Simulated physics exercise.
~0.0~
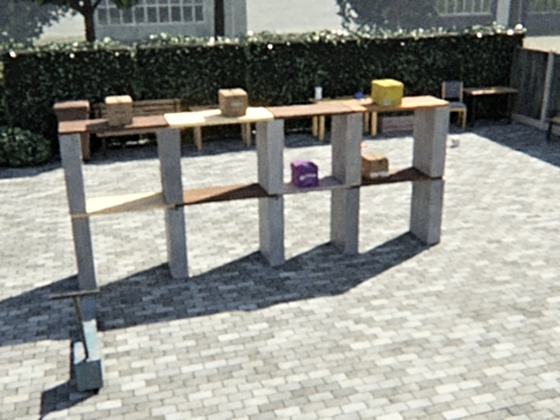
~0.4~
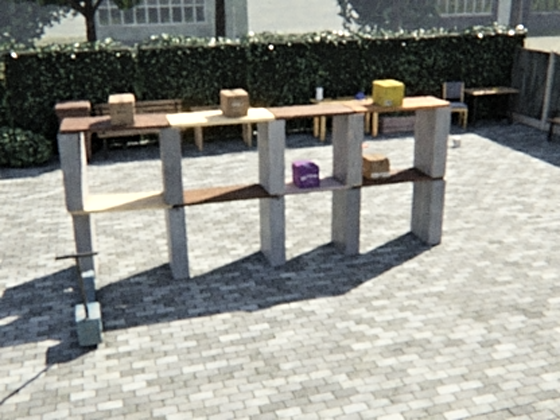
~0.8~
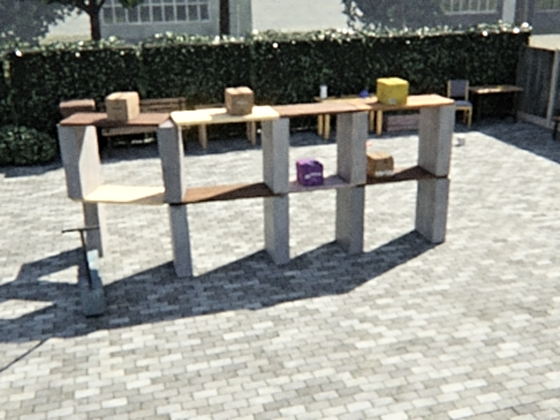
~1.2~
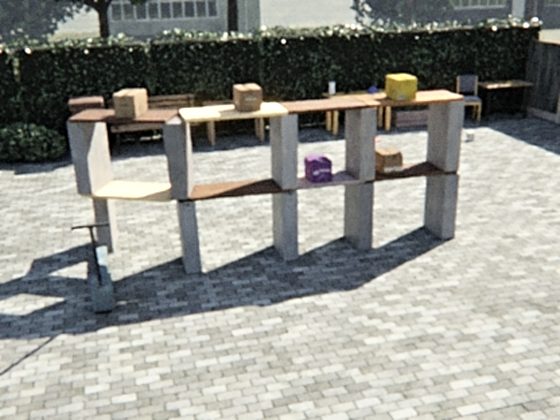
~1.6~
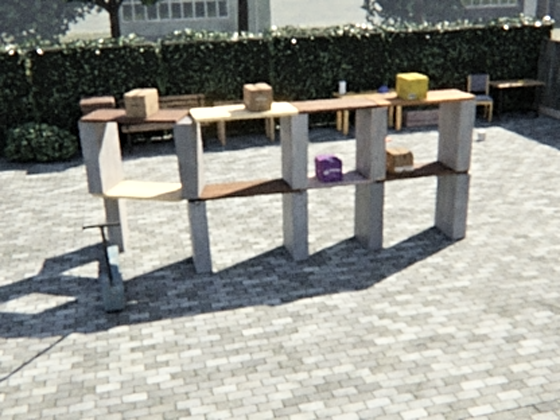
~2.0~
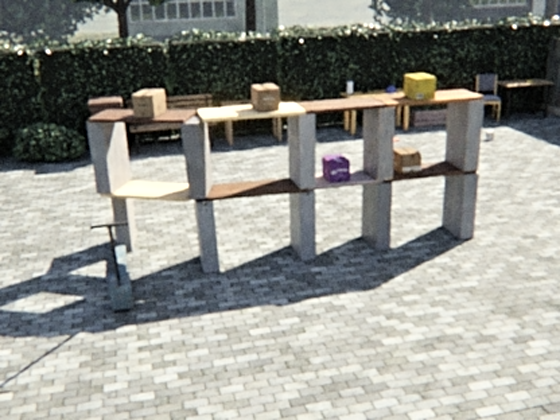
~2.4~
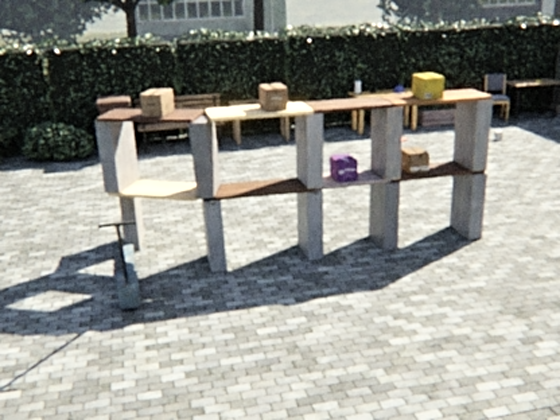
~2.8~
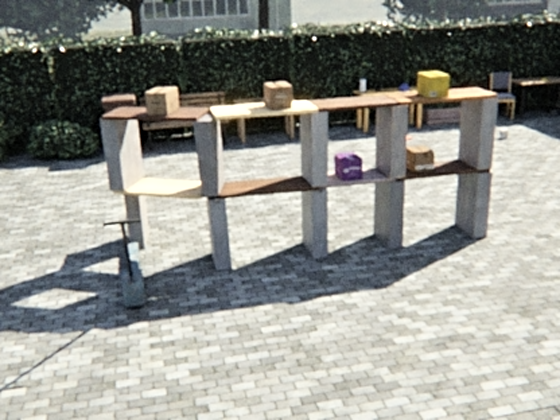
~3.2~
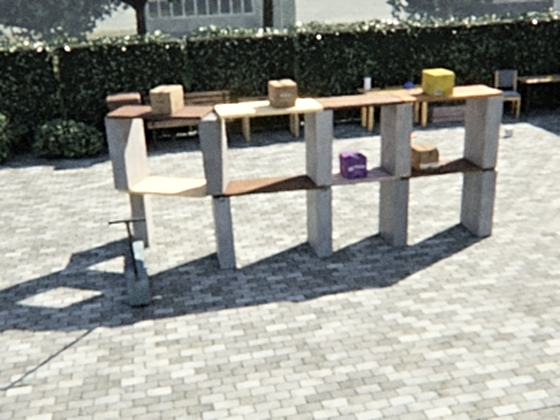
On a sunlit paved yard backed by a clipped hedge, a two-tier run of boards stands on pale uprights, with cartons resting on both levels, a purple one below and a yellow one on top. At the left end, a small jack sits low in front of the nearest leg. It moves in toward the foot of that upright, and the lower left upright shifts slightly back. The jack then stays there while the view drifts gently left. Nothing falls, and at the end both tiers still stand with the purple and yellow cartons in their places.
